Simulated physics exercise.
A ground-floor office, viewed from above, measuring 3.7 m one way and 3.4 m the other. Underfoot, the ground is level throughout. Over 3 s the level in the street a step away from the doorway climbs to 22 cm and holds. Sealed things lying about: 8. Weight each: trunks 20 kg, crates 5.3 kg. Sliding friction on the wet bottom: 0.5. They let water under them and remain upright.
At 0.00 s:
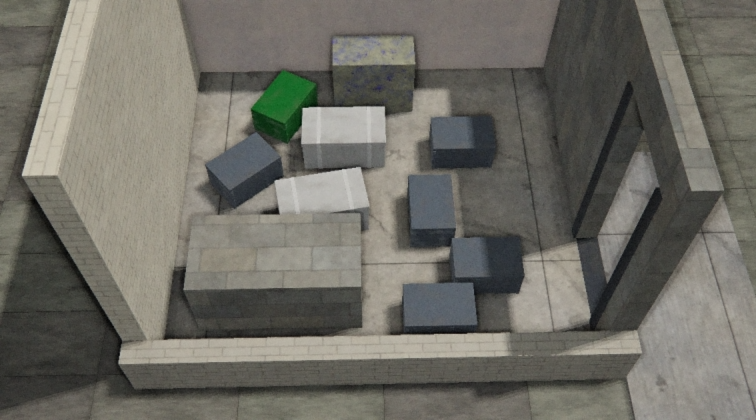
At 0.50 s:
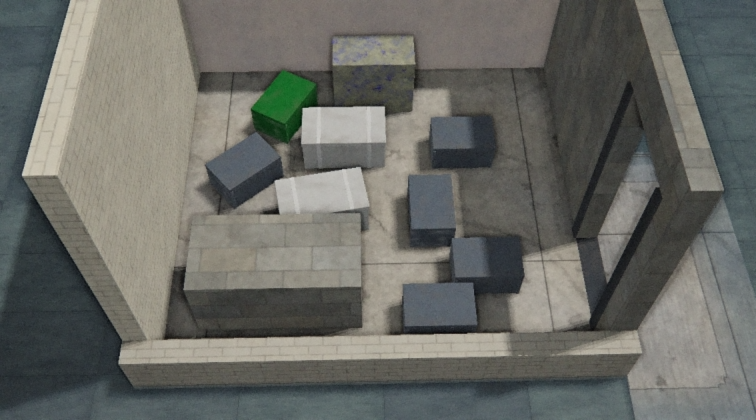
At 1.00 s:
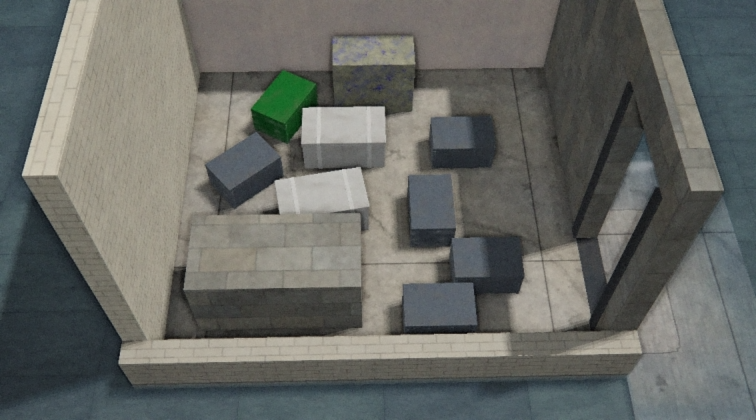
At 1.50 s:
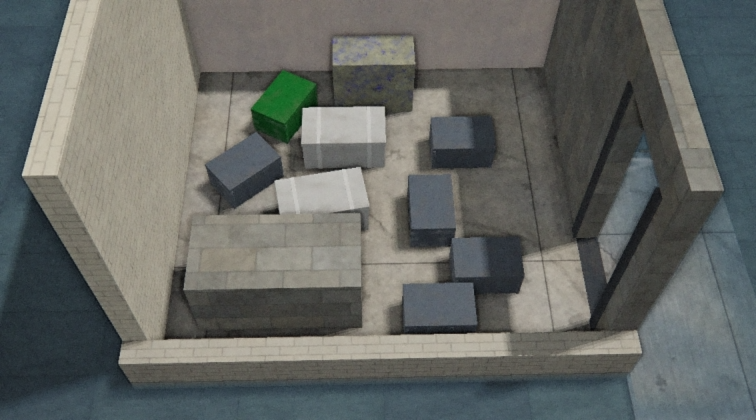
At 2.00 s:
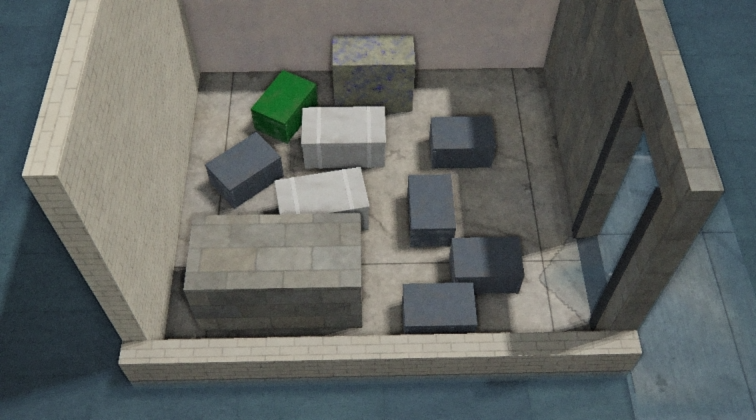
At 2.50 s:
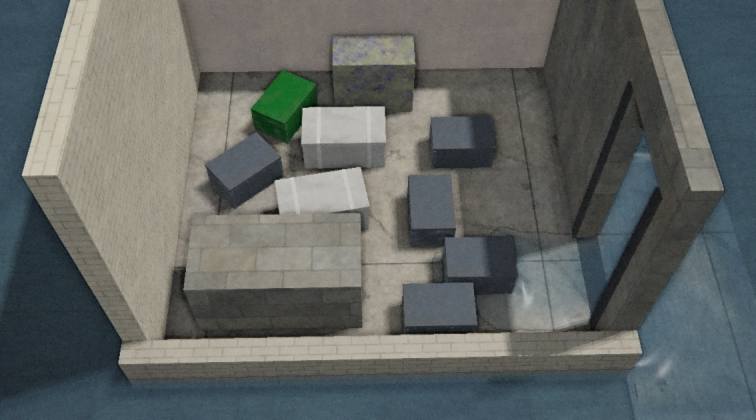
A large block of pale stone bricks sits at the lower left of a roofless, walled room on level ground, seen from high above by a still camera. A green crate and a mottled block stand at the back, two white boxes near the middle, and blue-grey boxes around them. Bluish water spreads outside, then enters through the right-hand doorway, and one blue-grey box near it shifts slightly left.
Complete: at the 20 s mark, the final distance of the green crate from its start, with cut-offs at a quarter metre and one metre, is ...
From a quarter metre to one metre.
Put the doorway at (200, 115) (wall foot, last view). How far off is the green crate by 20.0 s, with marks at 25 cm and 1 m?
Observation: Green crate large displacement.
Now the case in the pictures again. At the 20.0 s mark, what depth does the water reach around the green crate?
Close to 20 centimetres.
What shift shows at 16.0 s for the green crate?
Roughly 80 cm by then.
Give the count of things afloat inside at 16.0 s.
Total: 8.
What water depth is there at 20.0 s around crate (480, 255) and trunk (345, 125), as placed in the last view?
First roughly 18 cm, second roughly 19 cm.
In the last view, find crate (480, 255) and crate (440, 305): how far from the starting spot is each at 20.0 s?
In that order: 30 cm, 60 cm.
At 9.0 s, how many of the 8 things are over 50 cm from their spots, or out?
I count 6 of them.
After 4.0 s the green crate is near (284, 96), 0.0 m from its start, aground; 3 afloat.
After 9.0 s the green crate is near (251, 66), 0.5 m from its start, afloat; 8 afloat.
After 16.0 s the green crate is near (226, 54), 0.7 m from its start, afloat; 8 afloat.
After 20.0 s the green crate is near (244, 114), 0.5 m from its start, afloat; 8 afloat.
